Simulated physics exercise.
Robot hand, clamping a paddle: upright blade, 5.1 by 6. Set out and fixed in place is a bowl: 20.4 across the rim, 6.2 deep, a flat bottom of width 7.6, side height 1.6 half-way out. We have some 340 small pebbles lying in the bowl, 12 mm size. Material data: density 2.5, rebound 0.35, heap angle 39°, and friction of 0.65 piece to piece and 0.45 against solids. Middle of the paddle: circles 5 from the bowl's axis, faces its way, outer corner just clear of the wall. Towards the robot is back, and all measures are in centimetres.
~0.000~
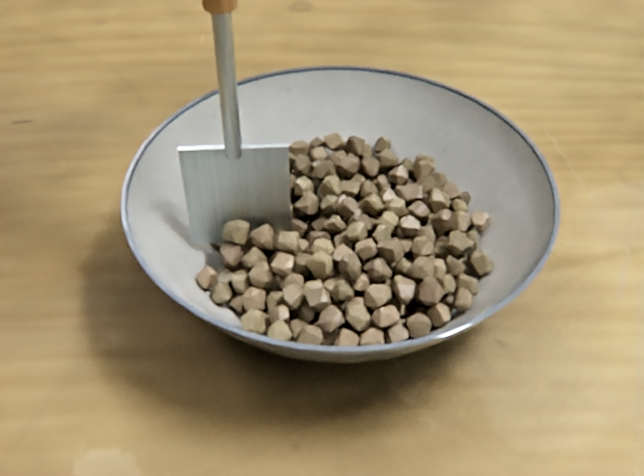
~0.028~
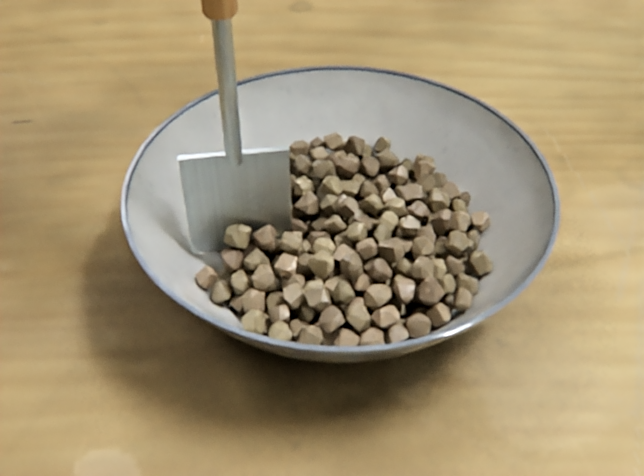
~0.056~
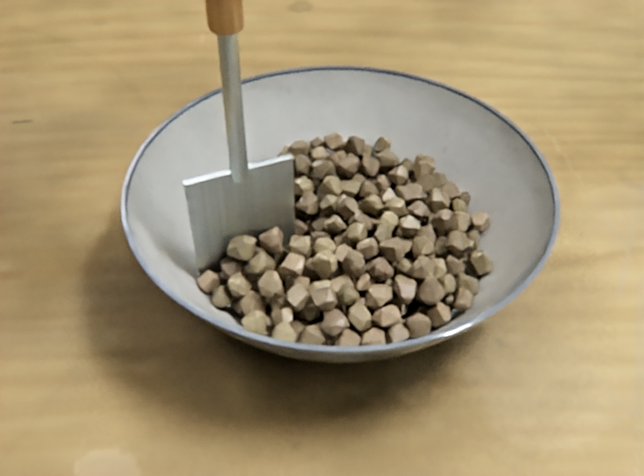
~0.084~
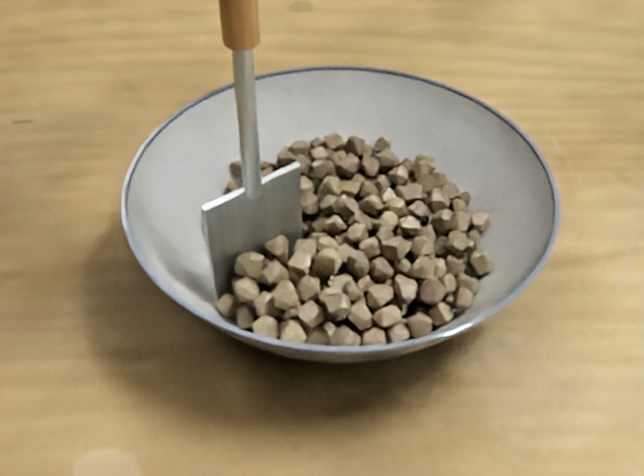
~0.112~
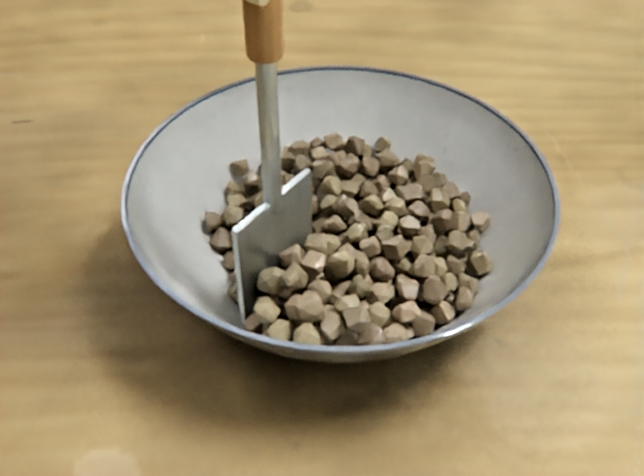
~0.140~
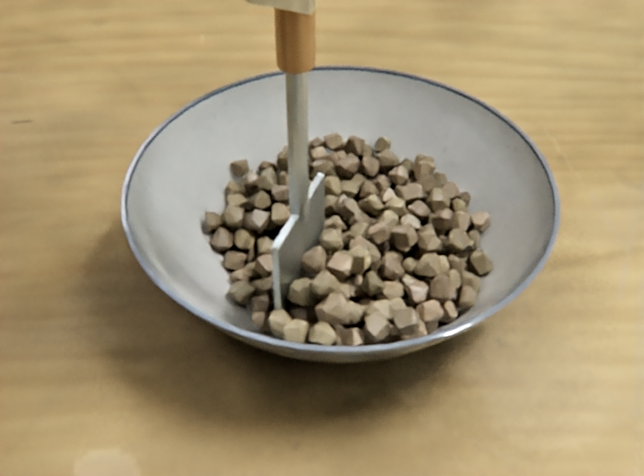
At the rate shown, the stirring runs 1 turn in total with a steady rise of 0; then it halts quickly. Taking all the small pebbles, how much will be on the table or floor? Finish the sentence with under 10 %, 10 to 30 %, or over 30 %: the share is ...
The share is 10 to 30 %.
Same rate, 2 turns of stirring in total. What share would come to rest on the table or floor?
I'd expect around 30 per cent.
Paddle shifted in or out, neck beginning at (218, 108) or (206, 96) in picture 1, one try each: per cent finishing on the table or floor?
Roughly 15 and 10 per cent.
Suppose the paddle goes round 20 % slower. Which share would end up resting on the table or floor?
I'd expect about 10 %.
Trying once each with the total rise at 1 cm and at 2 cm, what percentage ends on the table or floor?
Try one: Around 15 %; try two: Around 10 %.
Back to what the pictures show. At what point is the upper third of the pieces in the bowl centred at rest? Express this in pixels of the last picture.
About (239, 272).
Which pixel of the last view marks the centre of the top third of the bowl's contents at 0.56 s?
Top-third centre at approx. (226, 141).
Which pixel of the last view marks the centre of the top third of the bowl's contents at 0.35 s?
I'd point to somewhere close to (441, 157).
After 0.35 s, 179° round, highest piece 8 above the table; 336 in the bowl, 2 on the table or floor, 4 in flight or on the tool.
After 0.56 s, 292° round, highest piece 9 above the table; 305 in the bowl, 24 on the table or floor, 13 in flight or on the tool.
After 0.87 s, 0° round, highest piece 7 above the table; 274 in the bowl, 67 on the table or floor, 1 in flight or on the tool.
After 1.57 s, 0° round, highest piece 7 above the table; 274 in the bowl, 68 on the table or floor.
At rest, 274 in the bowl, 68 on the table or floor. That is 20 % on the table or floor.
